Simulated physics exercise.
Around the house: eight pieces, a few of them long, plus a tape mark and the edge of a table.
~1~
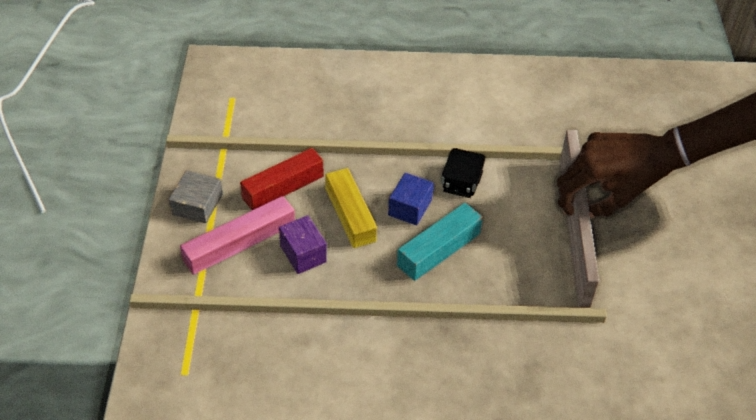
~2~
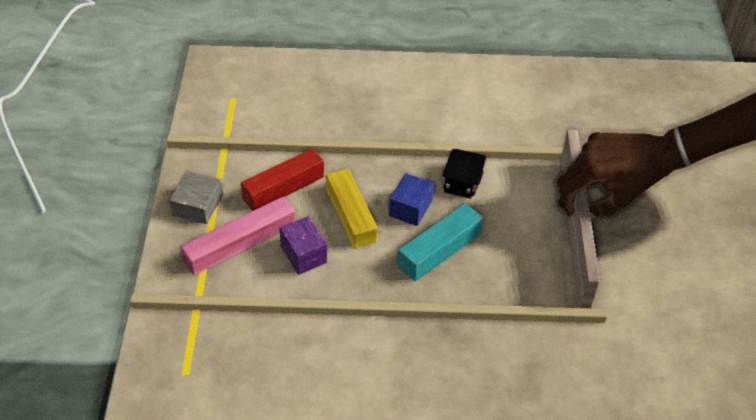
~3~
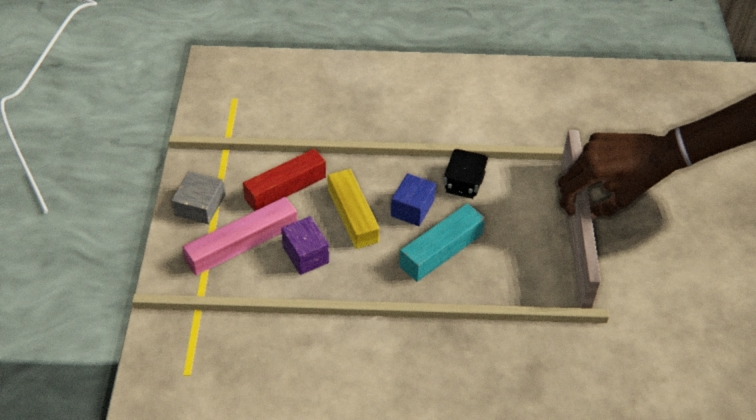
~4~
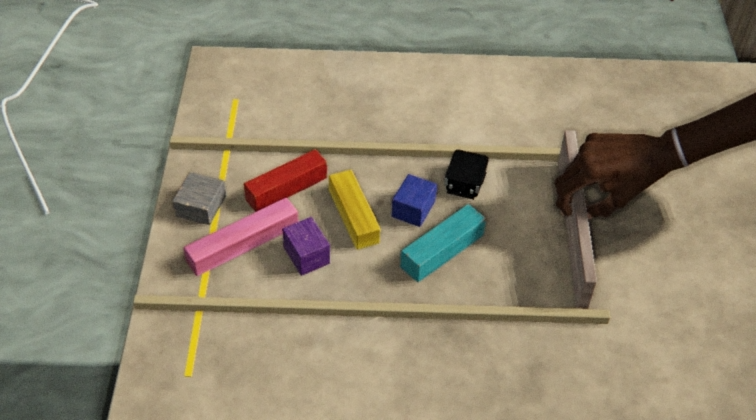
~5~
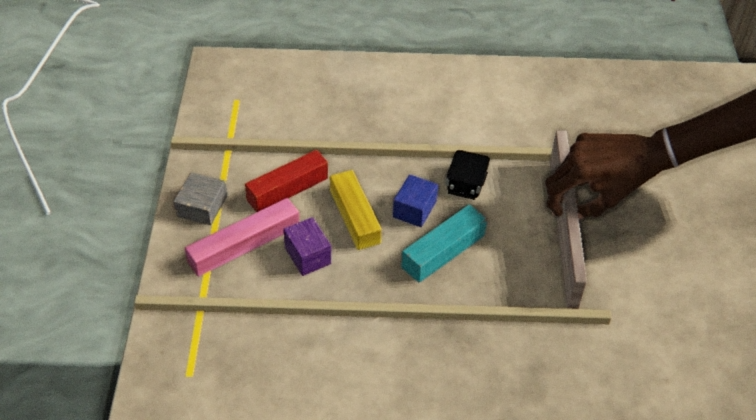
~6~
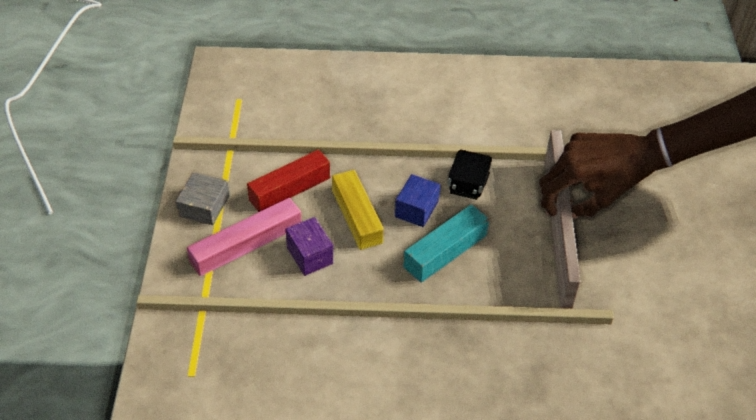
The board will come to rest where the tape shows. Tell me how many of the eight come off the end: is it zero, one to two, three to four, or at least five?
Falls come to a total of three or four.
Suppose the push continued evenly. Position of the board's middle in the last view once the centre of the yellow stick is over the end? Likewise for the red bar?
The middle is at (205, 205) when it's the yellow stick, and at (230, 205) when it's the red bar.
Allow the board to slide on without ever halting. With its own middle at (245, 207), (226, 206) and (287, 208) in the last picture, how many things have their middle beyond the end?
1, 3 and 0.
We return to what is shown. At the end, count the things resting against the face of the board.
Count recorded: 3.
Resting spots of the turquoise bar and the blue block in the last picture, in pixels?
In the last picture they sit at about (198, 247) and about (199, 186).
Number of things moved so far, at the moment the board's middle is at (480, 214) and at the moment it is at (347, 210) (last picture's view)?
Counts: 2 / 7.
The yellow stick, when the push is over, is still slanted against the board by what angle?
Roughly 15°.
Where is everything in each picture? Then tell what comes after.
The first frame shows grey block (196, 197); pink stick (239, 235); red bar (283, 179); board (578, 216); tape (211, 221).
The second frame shows pink stick (239, 235); yellow stick (351, 208).
The third frame shows red bar (285, 180); black case (465, 174).
The fourth frame shows grey block (200, 199); purple block (306, 246).
The fifth frame shows pink stick (244, 236); blue block (415, 201).
The sixth frame shows grey block (203, 199); pink stick (246, 236); red bar (289, 181); board (561, 217); tape (218, 222).
A little later, none off yet; grey block at rest near (203, 199); pink stick at rest near (246, 236); red bar at rest near (289, 181).
Next, none off yet; grey block at rest near (203, 199); pink stick moving near (240, 237); red bar shifted a little near (280, 174).
Later still, none off yet; grey block shifted about its own width near (151, 211); pink stick shifted about its own width near (165, 246); red bar shifted about its own width near (202, 169).
When it is over, the number that fall off is three or four; down, red bar, pink stick and grey block.
